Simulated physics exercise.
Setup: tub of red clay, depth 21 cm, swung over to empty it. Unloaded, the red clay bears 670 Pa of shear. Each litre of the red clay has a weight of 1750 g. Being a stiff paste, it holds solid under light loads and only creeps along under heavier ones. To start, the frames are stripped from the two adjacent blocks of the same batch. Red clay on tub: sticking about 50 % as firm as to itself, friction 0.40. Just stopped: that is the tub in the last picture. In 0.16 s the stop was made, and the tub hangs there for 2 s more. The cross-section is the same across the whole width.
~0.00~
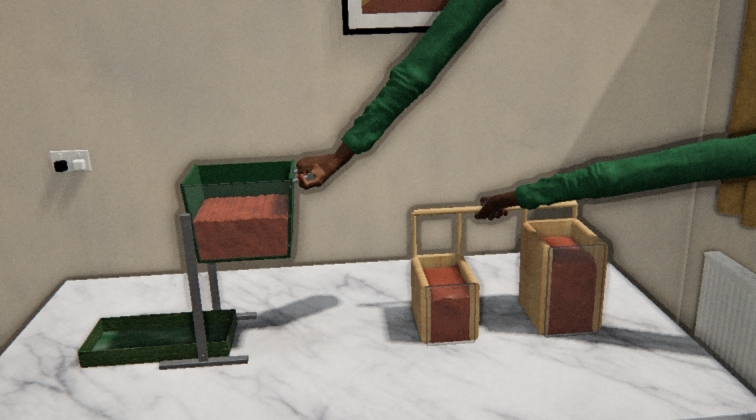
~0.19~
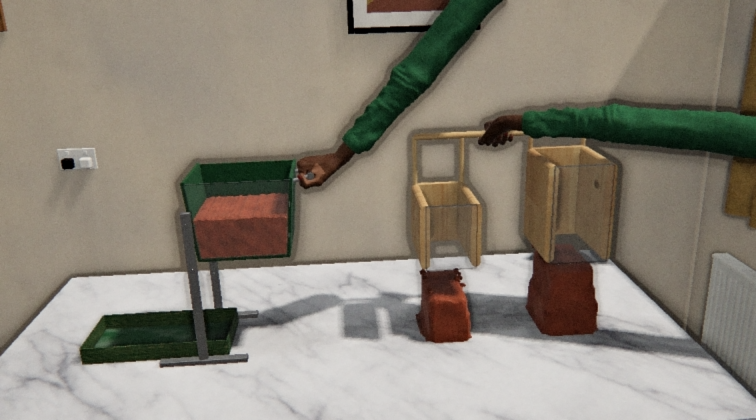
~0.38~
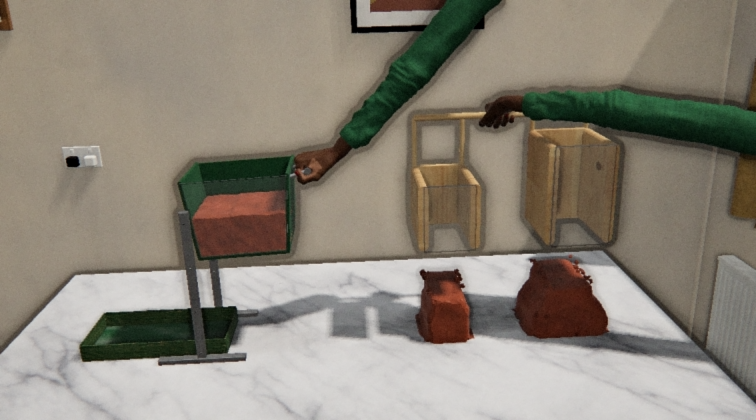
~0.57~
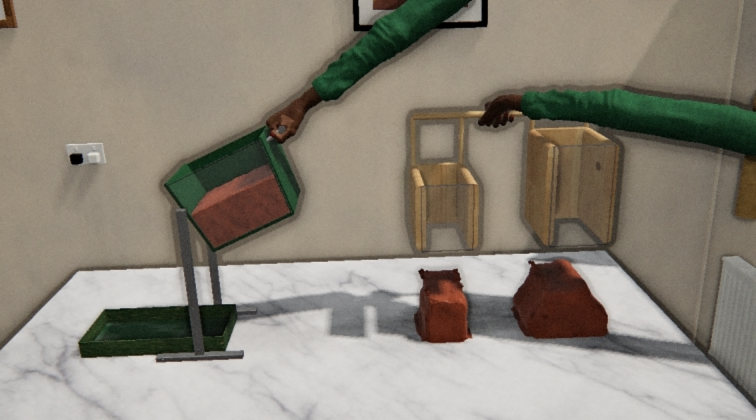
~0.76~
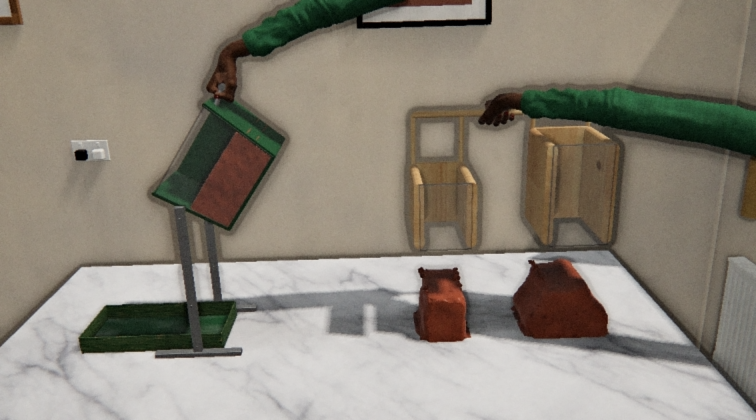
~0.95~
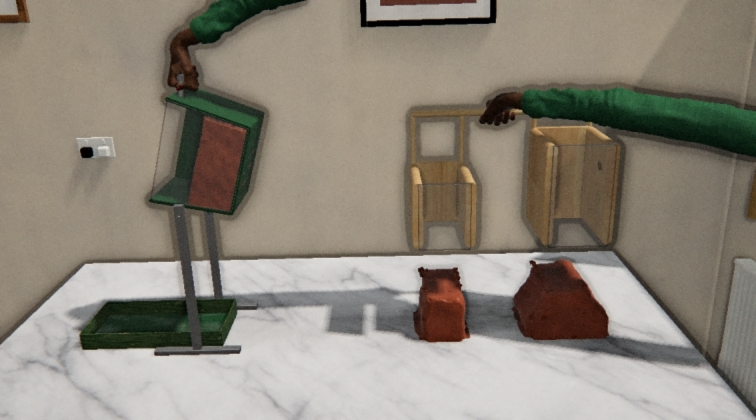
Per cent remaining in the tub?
Roughly 100 %.
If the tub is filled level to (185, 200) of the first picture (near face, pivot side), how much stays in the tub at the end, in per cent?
That works out near 100 %.
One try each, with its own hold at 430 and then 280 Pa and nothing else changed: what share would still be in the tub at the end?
About 100 % first, about 90 % second.
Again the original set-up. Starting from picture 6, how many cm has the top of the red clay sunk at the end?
Roughly 2 cm.
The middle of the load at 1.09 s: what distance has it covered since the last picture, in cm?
The distance comes to some 1 cm.
After 1.09 s, the tub is at 73 degrees and holds 100 %.
After 1.26 s, the tub is at 73 degrees and holds 100 %.
After 1.43 s, the tub is at 73 degrees and holds 100 %.
After 1.60 s, the tub is at 73 degrees and holds 100 %.
After 2.95 s, at the end, the tub is at 73 degrees and holds 100 %.
